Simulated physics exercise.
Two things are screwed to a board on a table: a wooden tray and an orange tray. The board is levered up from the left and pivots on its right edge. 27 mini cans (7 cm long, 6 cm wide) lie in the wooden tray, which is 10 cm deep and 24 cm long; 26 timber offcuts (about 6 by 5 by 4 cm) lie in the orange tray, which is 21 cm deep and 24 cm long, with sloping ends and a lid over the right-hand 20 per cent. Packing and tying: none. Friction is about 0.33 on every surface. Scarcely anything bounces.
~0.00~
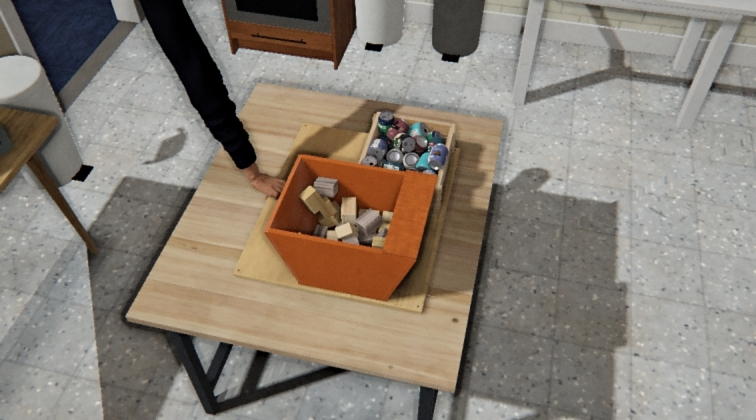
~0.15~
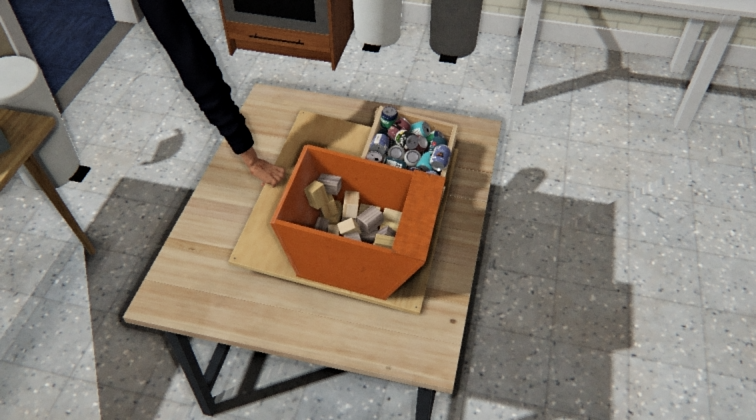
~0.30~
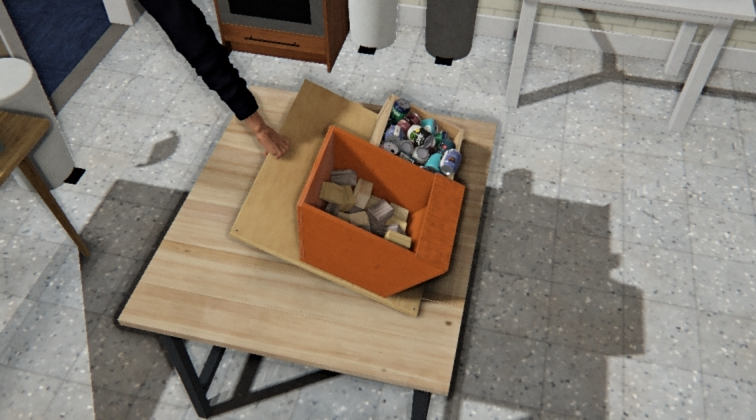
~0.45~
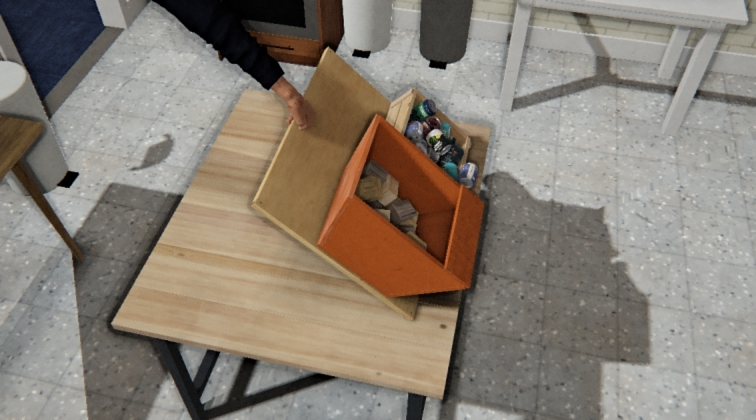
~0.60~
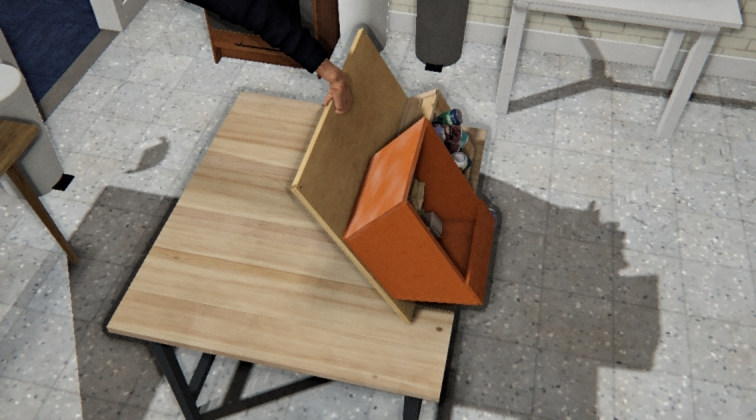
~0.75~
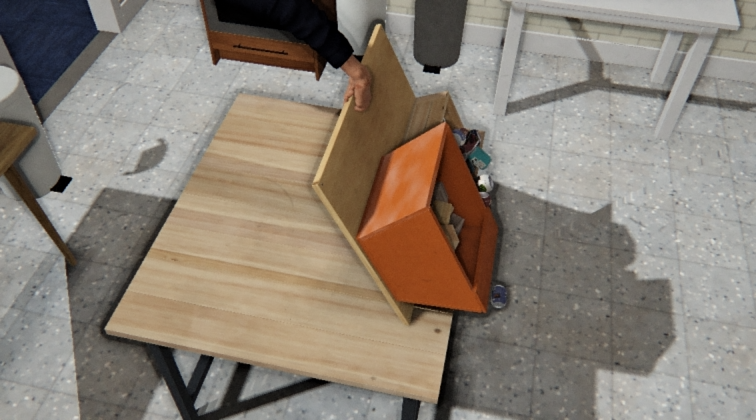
A hand tilts up a board holding an orange tray and cans, and one can drops out.
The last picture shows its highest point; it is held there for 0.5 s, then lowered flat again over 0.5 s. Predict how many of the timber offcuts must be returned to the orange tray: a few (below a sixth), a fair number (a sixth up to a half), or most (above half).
A few.
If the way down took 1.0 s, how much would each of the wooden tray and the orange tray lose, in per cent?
Wooden tray 30, orange tray 0 per cent.
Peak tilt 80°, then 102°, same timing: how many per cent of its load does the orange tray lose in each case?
About 10 and 50 per cent.
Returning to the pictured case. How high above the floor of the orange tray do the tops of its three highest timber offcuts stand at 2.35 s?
Near 15 centimetres, I'd say.
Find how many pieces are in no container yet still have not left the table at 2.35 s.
About 0.
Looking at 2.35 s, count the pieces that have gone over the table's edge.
Piece count: About 8.
After 1.01 s, tilt 65°; wooden tray 21 in, 6 out and orange tray 26 in, 0 out.
After 1.33 s, tilt 61°; wooden tray 19 in, 8 out and orange tray 26 in, 0 out.
After 1.78 s, tilt 0°; wooden tray 19 in, 8 out and orange tray 26 in, 0 out.
Final count (at 2.35 s), wooden tray 19 in, 8 out and orange tray 26 in, 0 out. Asked share, 0 of 26, 0 per cent.
